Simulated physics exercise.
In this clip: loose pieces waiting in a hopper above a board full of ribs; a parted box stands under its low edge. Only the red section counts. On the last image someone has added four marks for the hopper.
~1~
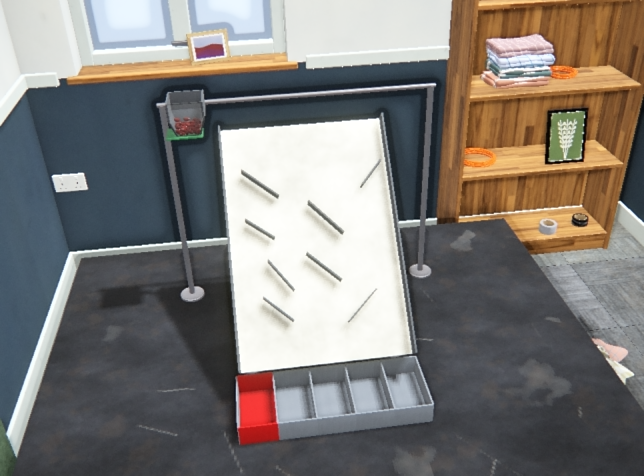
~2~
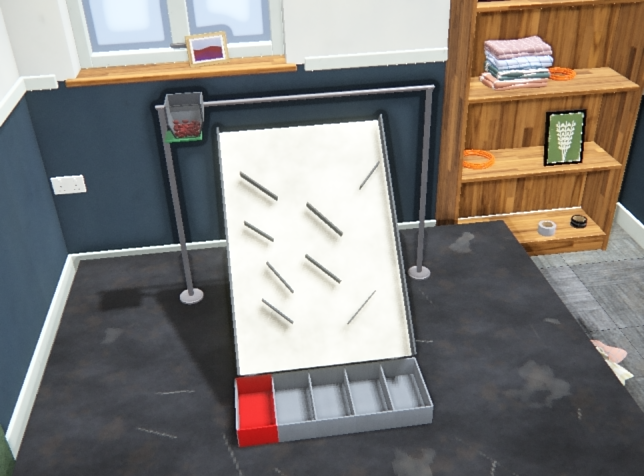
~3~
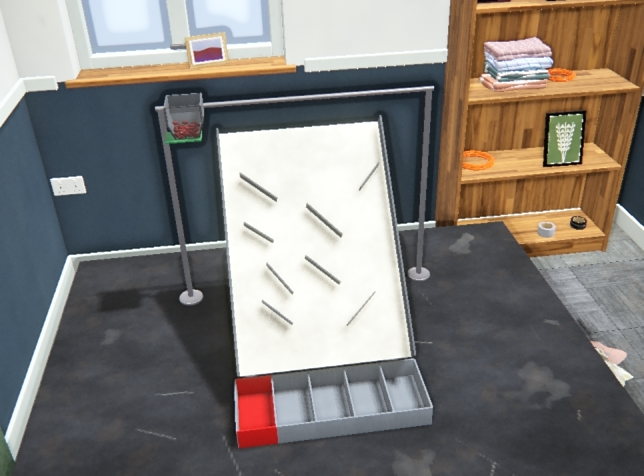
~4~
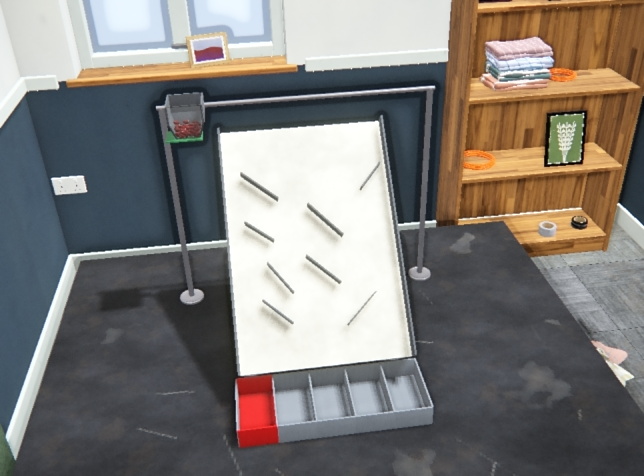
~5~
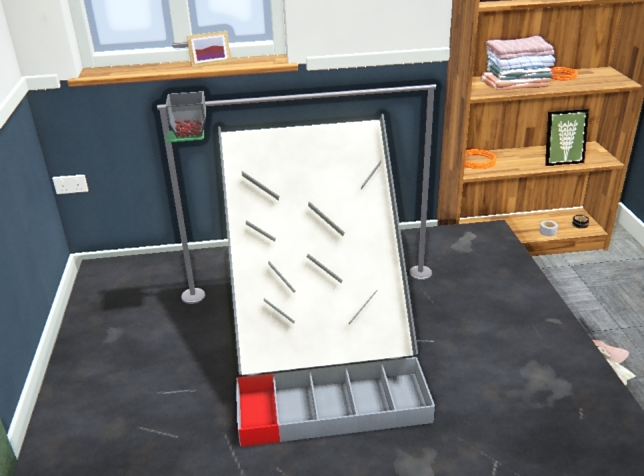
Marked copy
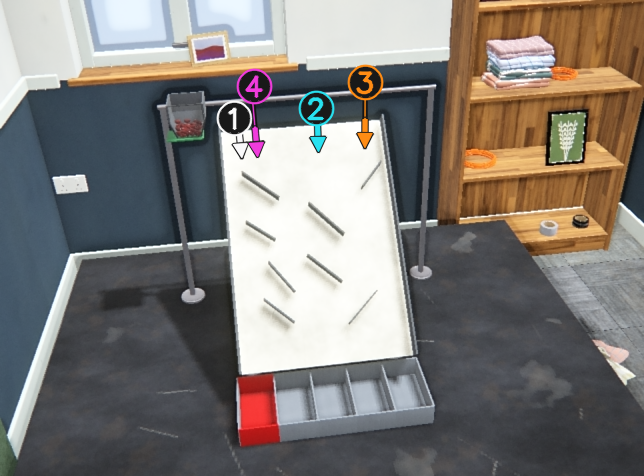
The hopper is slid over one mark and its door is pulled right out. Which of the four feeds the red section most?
The answer is mark 1.
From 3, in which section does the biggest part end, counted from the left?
It is the third one.
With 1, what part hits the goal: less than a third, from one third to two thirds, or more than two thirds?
Mark 1 gives from one third to two thirds.
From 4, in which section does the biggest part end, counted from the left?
It is the third one.
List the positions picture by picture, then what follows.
In the first frame, hopper near (189, 126), kidney beans, door shut.
In the second frame, ribs (240, 171) to (277, 197), (361, 186) to (379, 161), (244, 221) to (274, 239).
In the third frame, ribs (307, 203) to (343, 235), (266, 262) to (293, 292), (305, 255) to (341, 282).
In the fourth frame, ribs (262, 299) to (294, 323), (349, 324) to (376, 291).
In the fifth frame, red section near (260, 434), number 1 of 5 from the left.
On the marked copy, mark 1 meets the board at (241, 152); mark 2 meets the board at (318, 146); mark 3 meets the board at (364, 142); mark 4 meets the board at (257, 151).
If 1 is chosen, close to half in the red section, close to a quarter in other sections, close to a quarter held on the board.
If 2 is chosen, none at all in the red section, all but a few in other sections.
If 3 is chosen, none at all in the red section, all but a few in other sections, a small share held on the board.
If 4 is chosen, only a few in the red section, close to two thirds in other sections, close to a third held on the board.
